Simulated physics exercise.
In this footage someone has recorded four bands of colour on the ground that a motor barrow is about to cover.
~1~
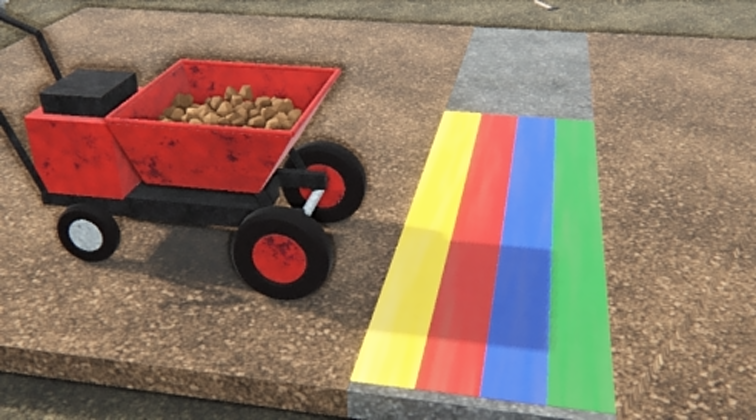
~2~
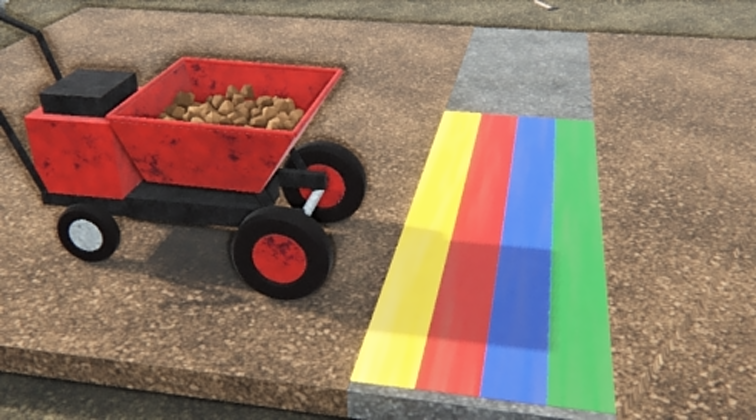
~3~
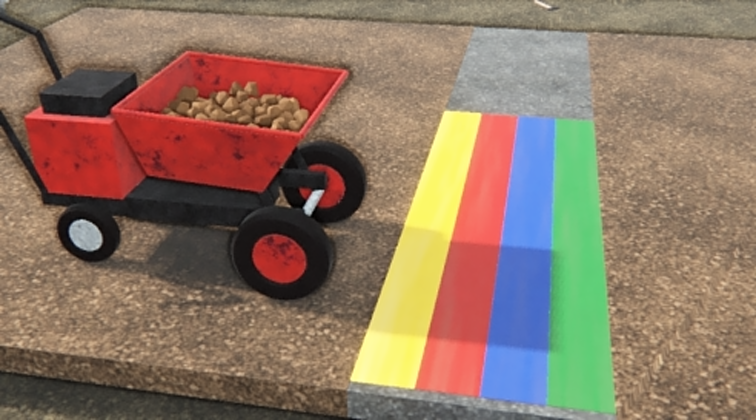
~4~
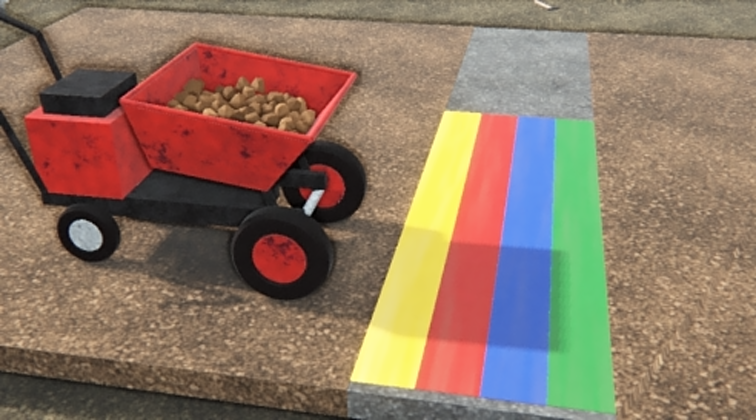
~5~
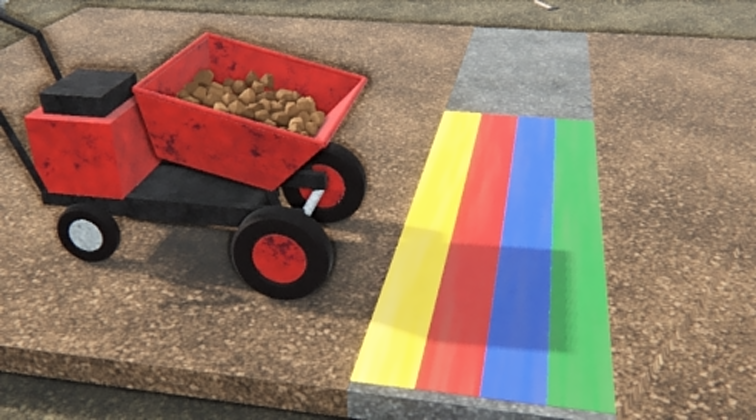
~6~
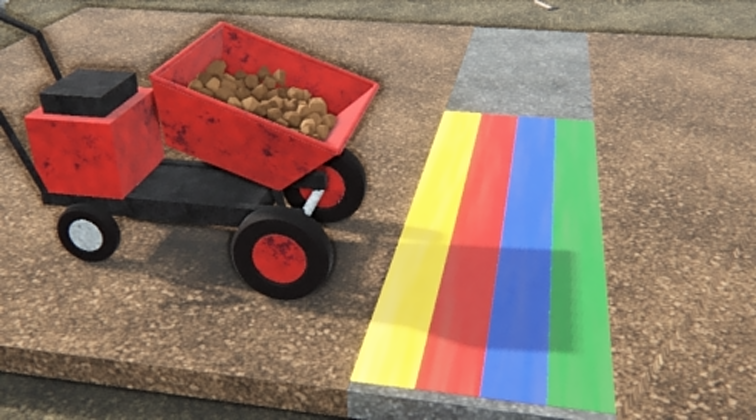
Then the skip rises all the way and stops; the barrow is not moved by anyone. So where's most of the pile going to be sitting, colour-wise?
Most of it sits on red.
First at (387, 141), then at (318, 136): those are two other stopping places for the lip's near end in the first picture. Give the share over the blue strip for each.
First position: Some 40 percent; second position: Some 40 percent.
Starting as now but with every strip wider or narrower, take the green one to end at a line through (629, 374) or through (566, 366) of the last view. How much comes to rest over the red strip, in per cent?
About 50 and 40 per cent.
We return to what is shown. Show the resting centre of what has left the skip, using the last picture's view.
At about (478, 270).
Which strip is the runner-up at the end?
That would be the blue strip, in second.
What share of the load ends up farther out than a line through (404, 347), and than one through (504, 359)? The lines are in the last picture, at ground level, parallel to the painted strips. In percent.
Close to 90 % and 20 %, in that order.
Just after the last frame, skip tipped steeply; every one in the skip.
A moment on, skip tipped right over; the larger part in the skip; just a few over the yellow strip; about a tenth over the red strip; just a few over the blue strip.
Further on, skip tipped right over; about a tenth in the skip; about a tenth over the yellow strip; roughly half over the red strip; roughly a quarter over the blue strip; about a tenth over the green strip; just a few off the paint.
When it is over, skip tipped right over; roughly a quarter over the yellow strip; roughly half over the red strip; roughly a quarter over the blue strip; about a tenth over the green strip; just a few off the paint.
